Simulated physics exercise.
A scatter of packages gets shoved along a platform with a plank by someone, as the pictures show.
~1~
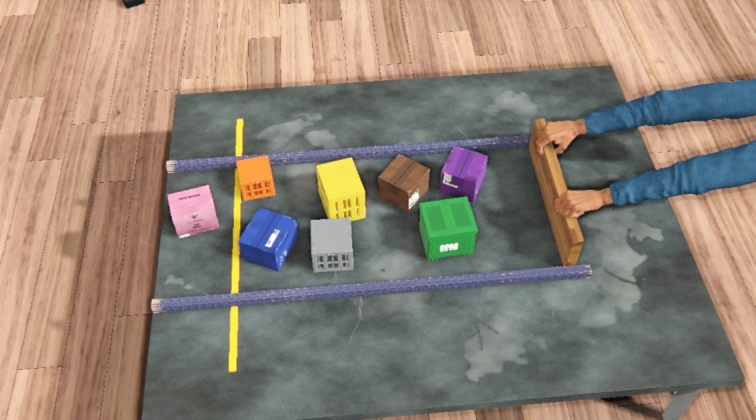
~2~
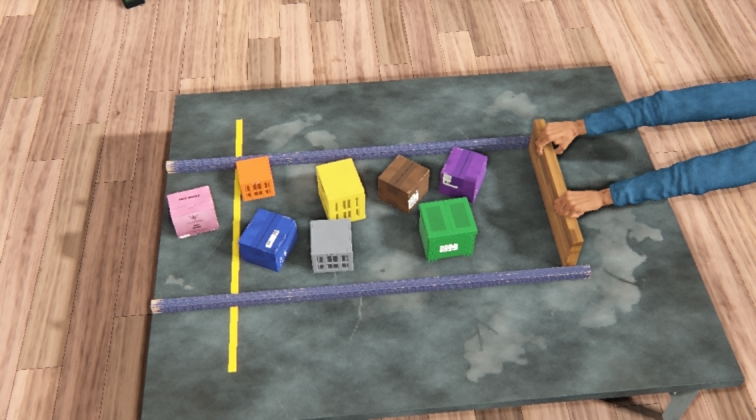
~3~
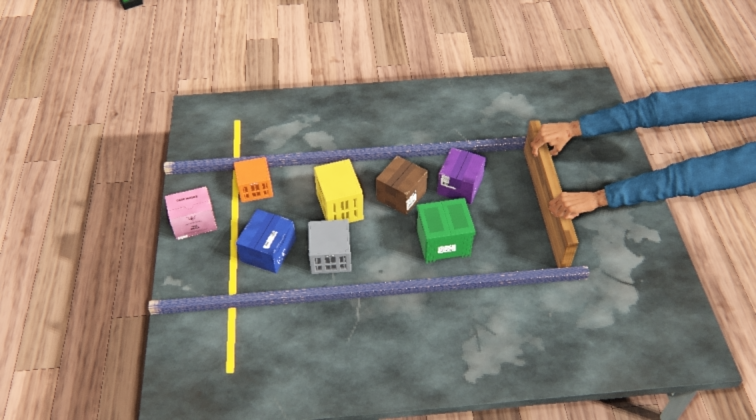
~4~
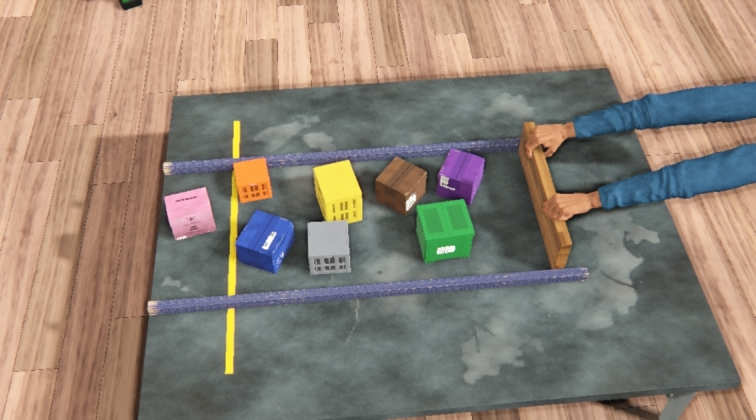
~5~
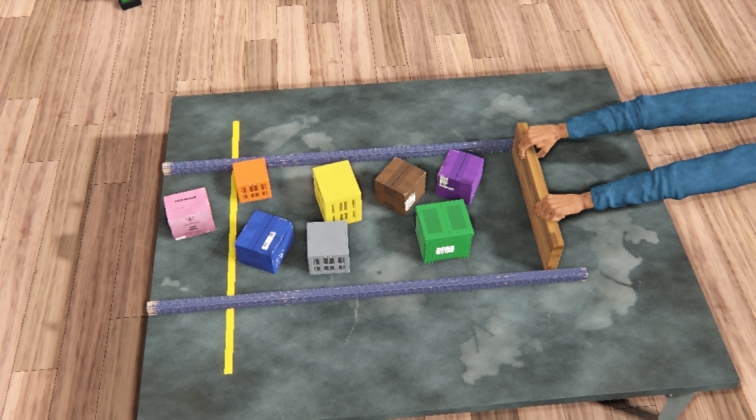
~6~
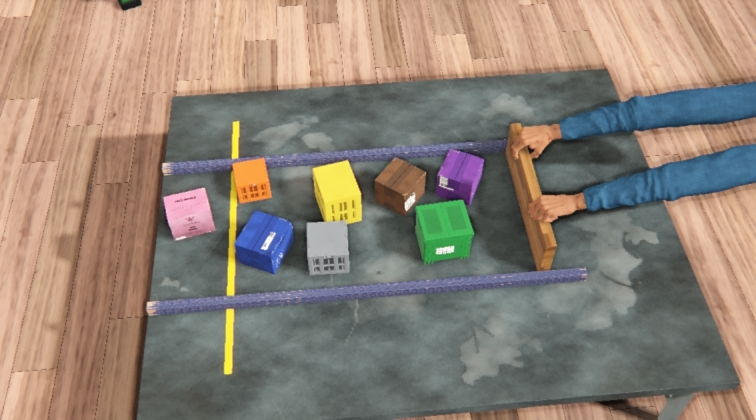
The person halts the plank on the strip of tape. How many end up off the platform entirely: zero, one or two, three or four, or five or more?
When it halts, three, or four, of them have come off.
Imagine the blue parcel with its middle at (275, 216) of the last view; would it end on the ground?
Result: It falls away.
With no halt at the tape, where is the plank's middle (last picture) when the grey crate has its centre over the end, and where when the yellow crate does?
Middle approx. at (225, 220), then approx. at (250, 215).
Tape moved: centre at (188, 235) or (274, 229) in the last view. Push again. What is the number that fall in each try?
Ground tally per try: 6 / 1.
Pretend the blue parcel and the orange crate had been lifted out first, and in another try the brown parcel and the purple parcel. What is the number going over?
The counts: 2 and 1.
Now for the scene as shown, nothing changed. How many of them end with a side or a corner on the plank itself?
At rest, 2 are in contact.
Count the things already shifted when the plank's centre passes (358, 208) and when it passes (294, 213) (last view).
6 and 8.
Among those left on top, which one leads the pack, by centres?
It's the grey crate that ends nearest.
Soon after, none off yet; pink box at rest near (190, 214); orange crate at rest near (252, 181); blue parcel at rest near (265, 242).
Then, none off yet; pink box at rest near (190, 214); orange crate at rest near (251, 180); blue parcel moved a little near (253, 245).
Further on, none off yet; pink box moved about its own width near (153, 214); orange crate moved a little near (237, 177); blue parcel moved well along near (177, 253).
At rest, the number that fall off is three or four; fallen, yellow crate, blue parcel and pink box.
